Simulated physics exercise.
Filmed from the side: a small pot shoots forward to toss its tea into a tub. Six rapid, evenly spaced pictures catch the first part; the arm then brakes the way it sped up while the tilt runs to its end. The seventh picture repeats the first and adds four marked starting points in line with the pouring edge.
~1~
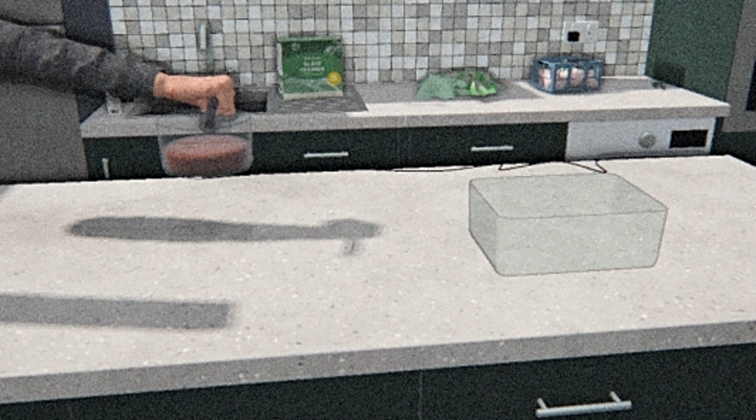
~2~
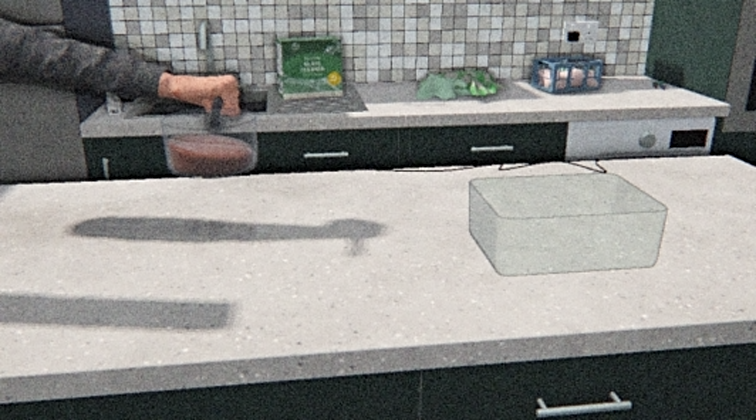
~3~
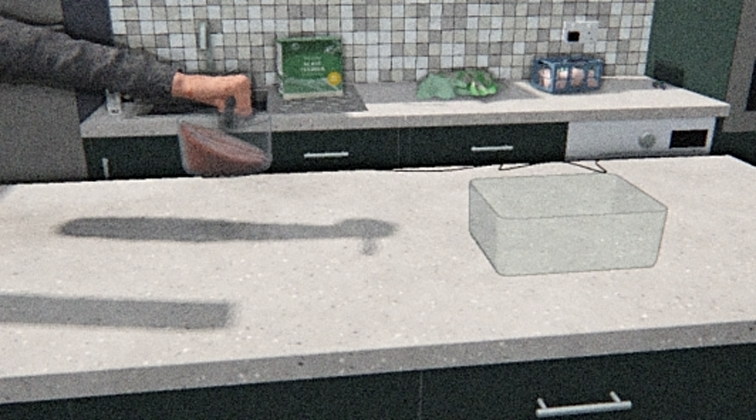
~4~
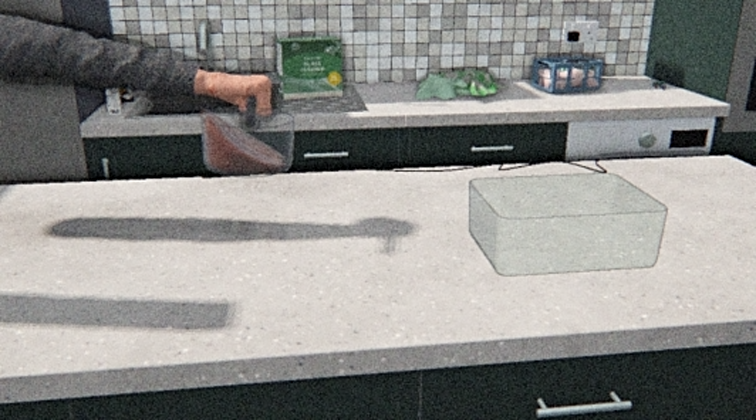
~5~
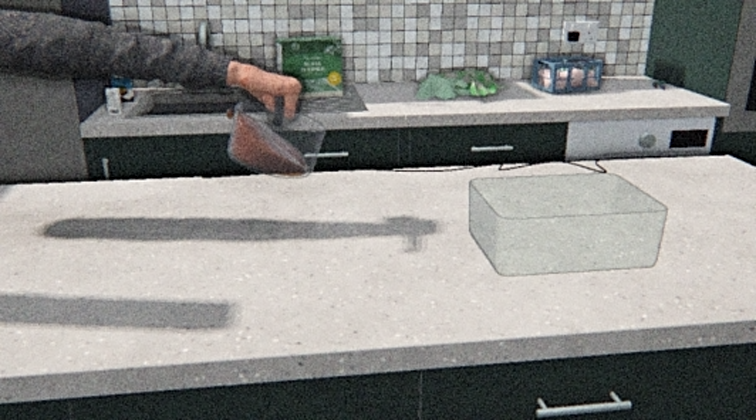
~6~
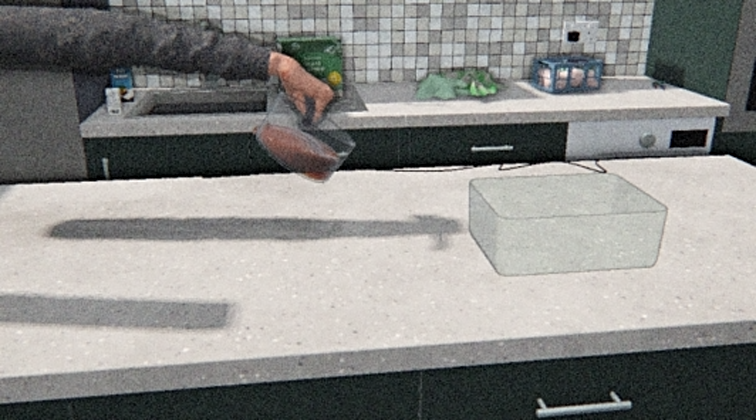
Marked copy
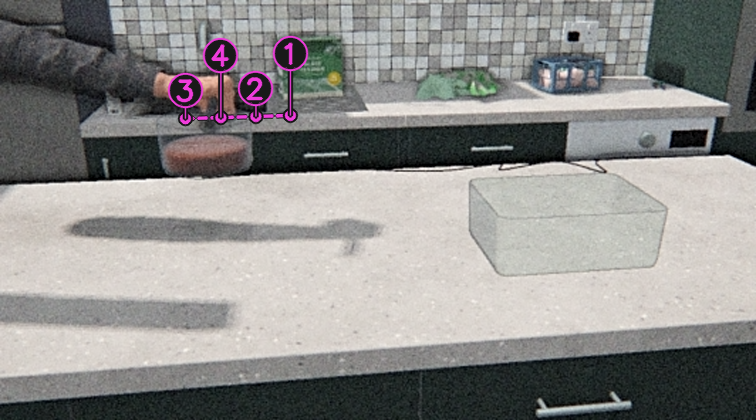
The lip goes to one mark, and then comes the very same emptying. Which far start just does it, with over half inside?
Choose 1.
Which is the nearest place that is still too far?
2 it is.
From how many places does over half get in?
One of the four.
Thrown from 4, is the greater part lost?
Yes.
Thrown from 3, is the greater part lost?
Yes, it does.
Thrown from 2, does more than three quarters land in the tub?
No, less.
On the marked copy, 1 at (290, 115); 2 at (255, 116); 3 at (185, 118); 4 at (220, 117).
With 1, about 65 % lands in the tub, 27 % falls short and 9 % goes beside or beyond.
With 2, about 27 % lands in the tub, 66 % falls short and 8 % goes beside or beyond.
With 3, about 0 % lands in the tub, 98 % falls short.
With 4, about 5 % lands in the tub, 90 % falls short and 5 % goes beside or beyond.
